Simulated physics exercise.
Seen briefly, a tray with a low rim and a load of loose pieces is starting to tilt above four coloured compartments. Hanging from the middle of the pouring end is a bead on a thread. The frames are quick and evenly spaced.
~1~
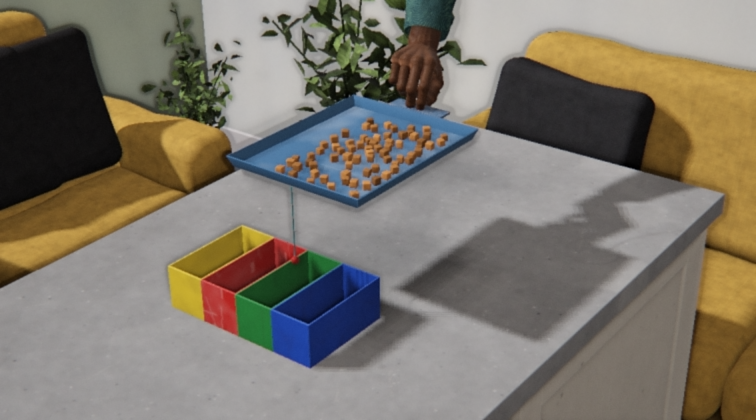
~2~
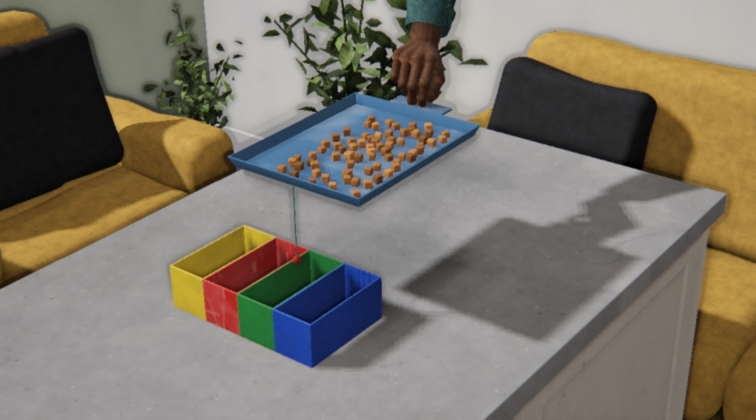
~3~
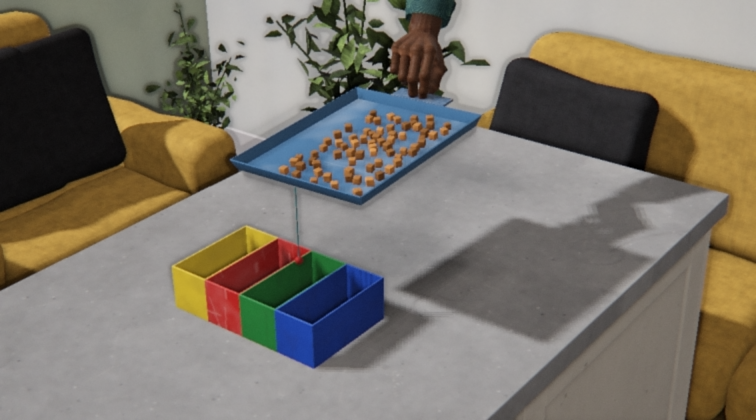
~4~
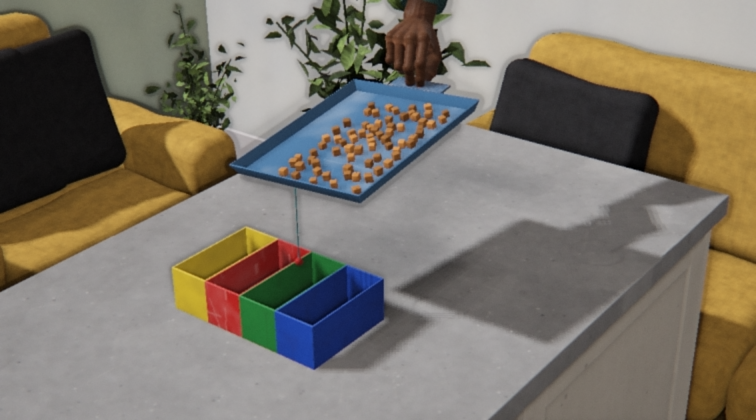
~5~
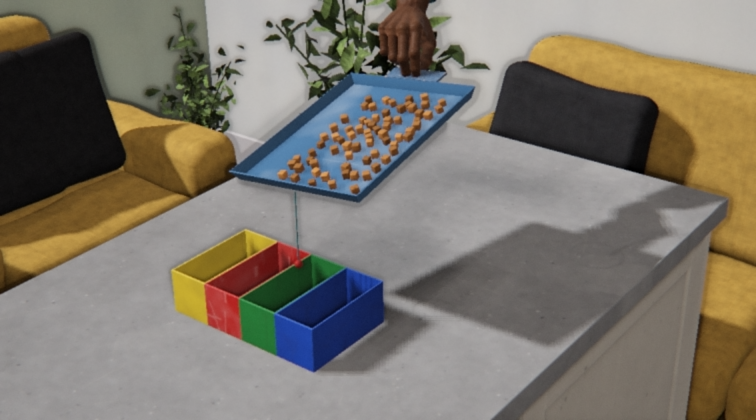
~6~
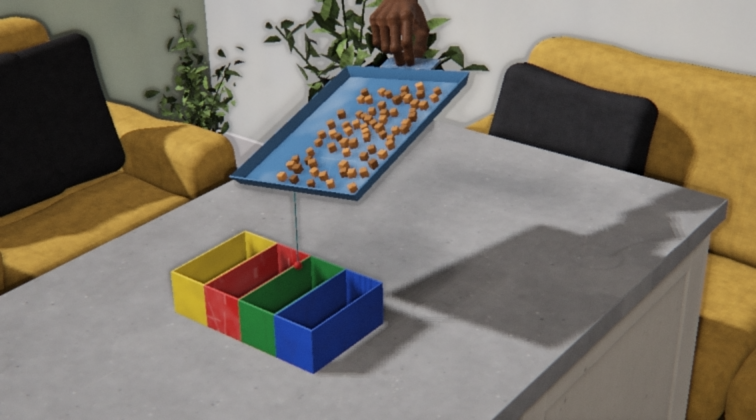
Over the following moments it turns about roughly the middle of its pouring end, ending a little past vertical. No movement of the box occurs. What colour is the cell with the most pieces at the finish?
It is yellow.
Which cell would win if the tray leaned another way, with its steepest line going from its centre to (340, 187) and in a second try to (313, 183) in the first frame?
Try 1 - the cell in blue / try 2 - the blue one.
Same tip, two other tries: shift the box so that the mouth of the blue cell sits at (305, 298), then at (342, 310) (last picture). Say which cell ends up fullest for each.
First try: The cell in red. Second try: That yellow cell.
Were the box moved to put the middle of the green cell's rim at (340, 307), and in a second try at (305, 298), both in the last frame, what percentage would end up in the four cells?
First placement near 10 percent, second near 60 percent.
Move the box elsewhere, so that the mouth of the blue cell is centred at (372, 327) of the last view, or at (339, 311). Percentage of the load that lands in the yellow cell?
First position: Some 10 %; second position: Some 60 %.
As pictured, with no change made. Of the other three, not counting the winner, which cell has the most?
The red cell.
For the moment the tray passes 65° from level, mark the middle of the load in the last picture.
Somewhere about pixel (256, 187).
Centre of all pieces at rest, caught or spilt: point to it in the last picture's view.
At about (222, 294), give or take.
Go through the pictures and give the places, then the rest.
Corners of the pouring end at (234, 155) and (357, 196), level; middle of the load at (370, 154), brown sugar cubes; bead on its thread at (295, 260); yellow cell at (186, 289); red cell at (220, 304); green cell at (254, 319); blue cell at (291, 335), in the first frame.
Corners of the pouring end at (235, 156) and (358, 195), level; middle of the load at (372, 152), in the second frame.
Corners of the pouring end at (237, 159) and (360, 194), tipped barely, lowest at the left corner; middle of the load at (373, 148), in the third frame.
Corners of the pouring end at (237, 163) and (358, 192), tipped a little, lowest at the left corner; middle of the load at (372, 142), in the fourth frame.
Corners of the pouring end at (236, 169) and (356, 192), tipped a little, lowest at the left corner; middle of the load at (369, 138), in the fifth frame.
Corners of the pouring end at (236, 174) and (353, 191), tipped clearly, lowest at the left corner; middle of the load at (366, 133); yellow cell at (189, 295); red cell at (223, 309); green cell at (257, 324); blue cell at (294, 340), in the sixth frame.
Soon, tray tipped steeply; about two thirds on the tray; a stray few in the yellow cell; about a quarter falling or outside the box.
A while on, tray tipped past a quarter turn; about two thirds in the yellow cell; about a quarter in the red cell; a stray few in the green cell; a small part falling or outside the box.
Towards the end, tray tipped past a quarter turn; about two thirds in the yellow cell; about a quarter in the red cell; a stray few in the green cell; a small part falling or outside the box.
Finally, tray tipped past a quarter turn; about two thirds in the yellow cell; about a quarter in the red cell; a stray few in the green cell; none in the blue cell; a small part outside the box.
